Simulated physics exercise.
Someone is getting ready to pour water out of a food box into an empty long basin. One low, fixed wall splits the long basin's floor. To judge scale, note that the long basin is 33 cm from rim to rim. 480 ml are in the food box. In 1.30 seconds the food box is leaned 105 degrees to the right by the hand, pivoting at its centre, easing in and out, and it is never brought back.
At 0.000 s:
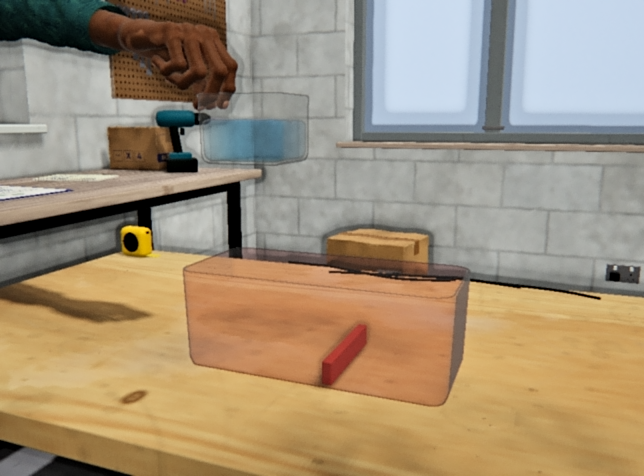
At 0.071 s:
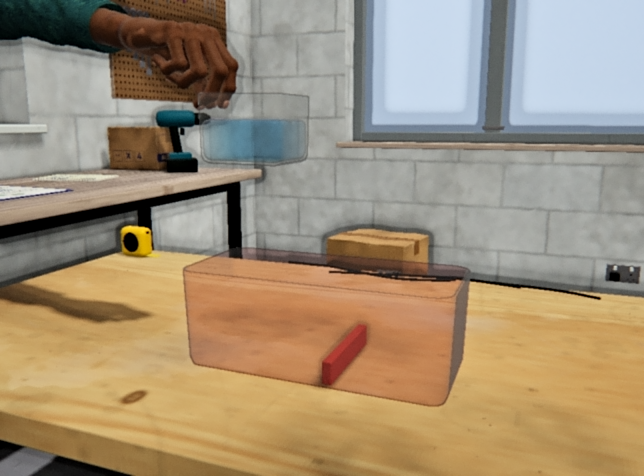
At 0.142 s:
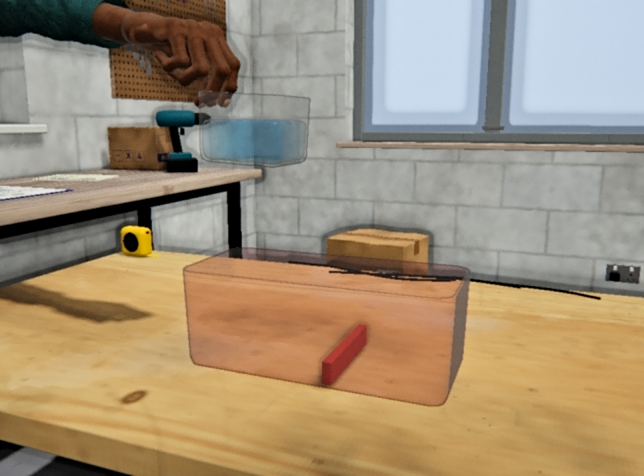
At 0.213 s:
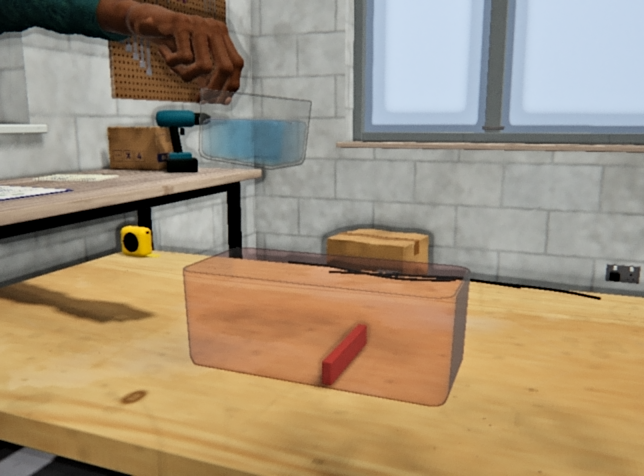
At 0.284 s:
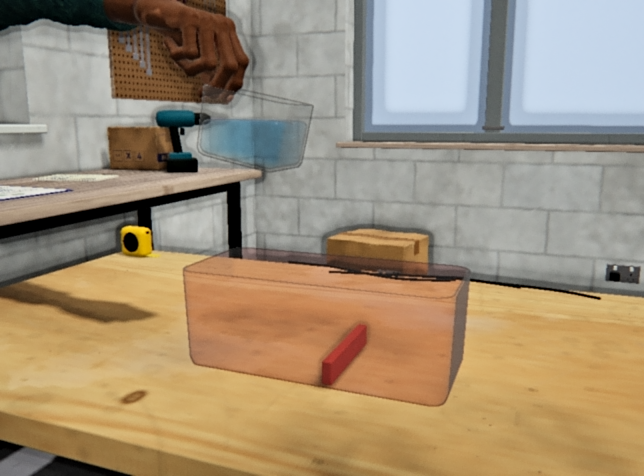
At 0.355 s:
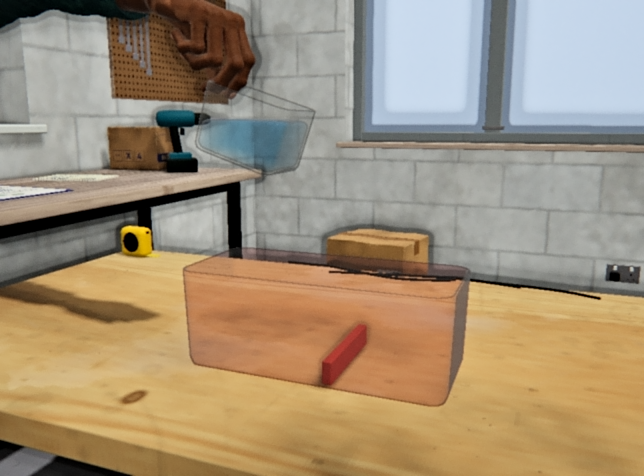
A long, clear, orange-tinted basin with a red bar inside stands on a pale wooden table in a workshop, seen from just above the tabletop. Behind are a yellow tape measure, a teal drill on a bench, a cardboard box, grey block walls and a window. At upper left, a hand slowly leans a clear box of blue water rightward, gathering speed, while the camera stays still.
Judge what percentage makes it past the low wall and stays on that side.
Some 61 per cent makes it over and stays.
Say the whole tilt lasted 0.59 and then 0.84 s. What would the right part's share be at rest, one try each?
Result: 50 per cent, then 60 per cent.
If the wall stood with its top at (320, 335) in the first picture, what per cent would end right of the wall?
Then roughly 90 per cent would end up there.
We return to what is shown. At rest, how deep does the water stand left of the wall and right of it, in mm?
Some 6 mm on the left and 16 mm on the right.
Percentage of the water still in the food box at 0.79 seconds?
Roughly 68 per cent.
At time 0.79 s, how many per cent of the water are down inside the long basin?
Fraction in basin: Approx. 4%.
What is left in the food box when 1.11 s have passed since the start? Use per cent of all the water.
Some 18 per cent.
After 0.79 s the tilt is 70° and 67 per cent is still to pour, 4 is left of the wall and 0 right of it.
After 1.11 s the tilt is 99° and 17 per cent is still to pour, 12 is left of the wall and 55 right of it.
After 1.44 s the tilt is 105° and 1 per cent is still to pour, 35 is left of the wall and 61 right of it.
After 1.80 s the tilt is 105° and 0 per cent is still to pour, 38 is left of the wall and 61 right of it.
In the end 38 per cent lies left of the wall, 61 right of it and 1 outside.
